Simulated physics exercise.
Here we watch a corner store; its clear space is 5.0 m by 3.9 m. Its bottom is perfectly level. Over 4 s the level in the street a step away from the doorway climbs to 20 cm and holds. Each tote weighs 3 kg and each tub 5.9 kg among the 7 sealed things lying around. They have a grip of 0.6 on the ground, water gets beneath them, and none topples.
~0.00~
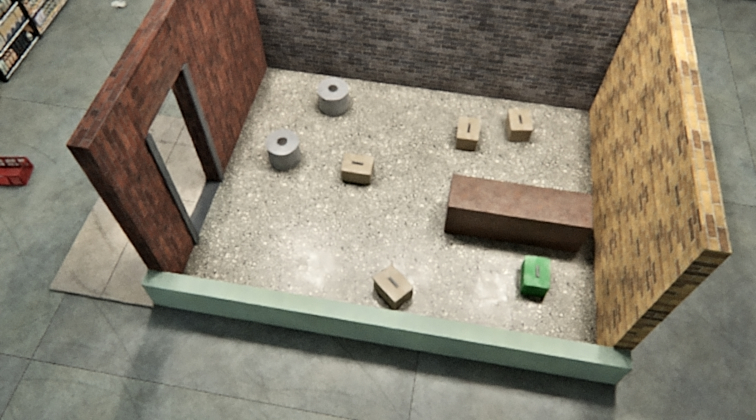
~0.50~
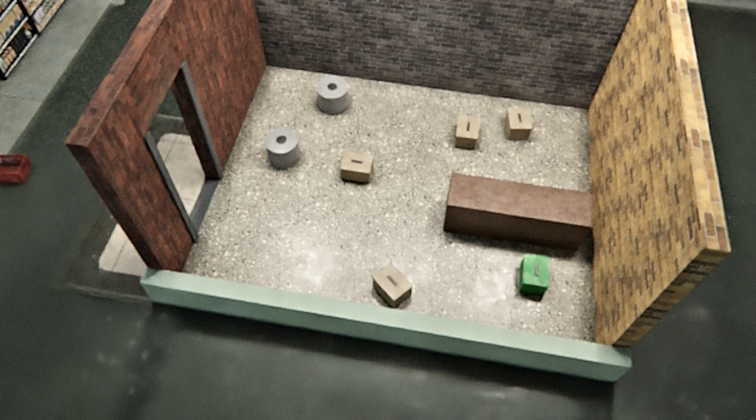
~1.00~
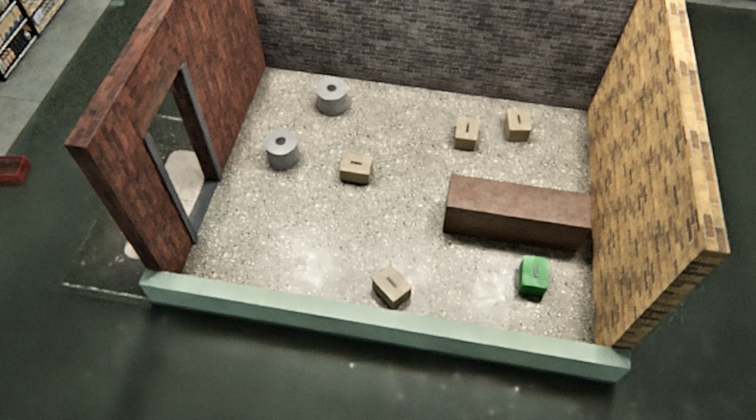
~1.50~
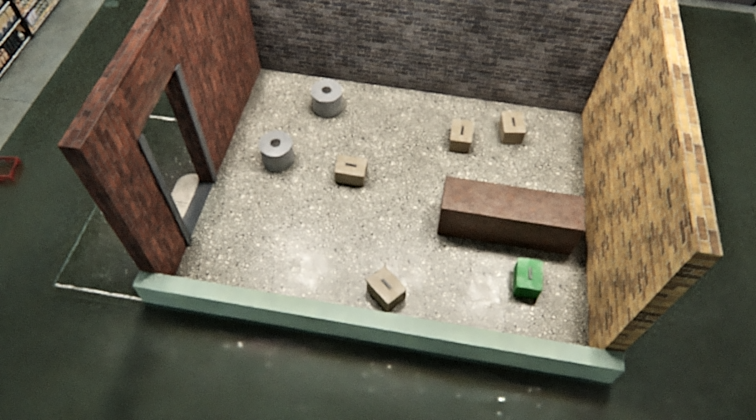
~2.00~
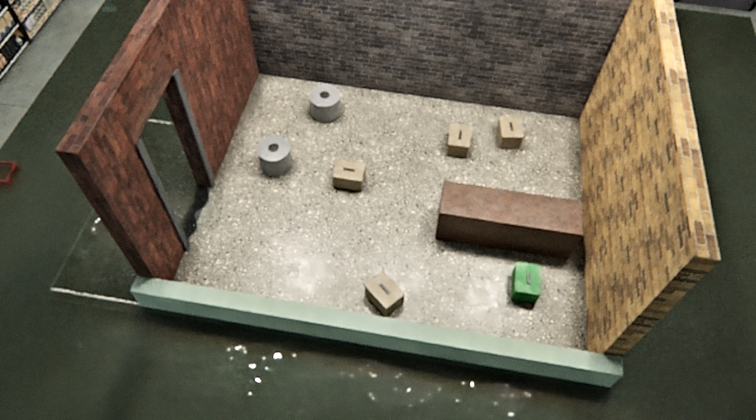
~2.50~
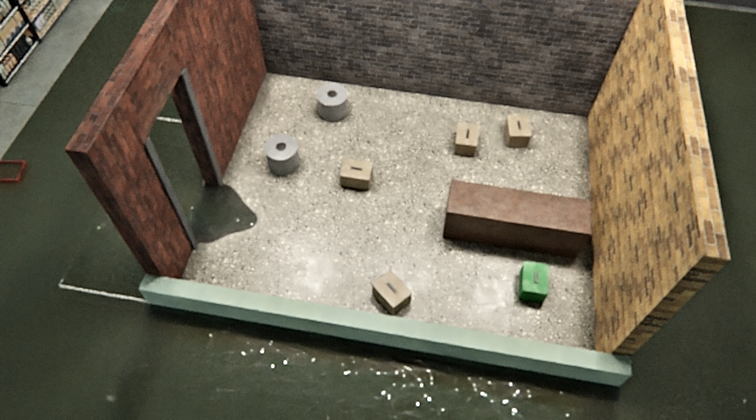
In this clip, dark water spreads across the floor around a small walled room holding scattered boxes, two grey cylinders and a green tote. A little water then enters through the doorway at left, while the objects inside stay put.
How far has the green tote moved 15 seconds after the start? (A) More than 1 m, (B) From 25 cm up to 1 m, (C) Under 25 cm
B.
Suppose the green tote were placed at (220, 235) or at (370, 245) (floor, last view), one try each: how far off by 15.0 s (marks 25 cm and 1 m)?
I'd expect it to get swept far off the first time and to get swept far off the second time.
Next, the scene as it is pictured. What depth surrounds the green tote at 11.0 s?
I'd say around 10 cm.
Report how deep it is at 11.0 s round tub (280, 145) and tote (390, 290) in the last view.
2 and 12 cm.
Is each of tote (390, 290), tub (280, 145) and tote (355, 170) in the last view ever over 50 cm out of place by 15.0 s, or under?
Result, in order: Bigger / not bigger / bigger.
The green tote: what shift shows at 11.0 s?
It has shifted about 60 cm.
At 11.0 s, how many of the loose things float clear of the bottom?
I count 5.
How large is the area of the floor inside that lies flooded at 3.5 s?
Near 2.5 m2 in all.
After 3.5 s the green tote is near (536, 277), 0.0 m from its start, aground; 0 afloat.
After 6.8 s the green tote is near (560, 281), 0.3 m from its start, aground; 1 afloat.
After 11.0 s the green tote is near (587, 260), 0.7 m from its start, afloat; 5 afloat.
After 15.0 s the green tote is near (587, 260), 0.7 m from its start, afloat; 7 afloat.
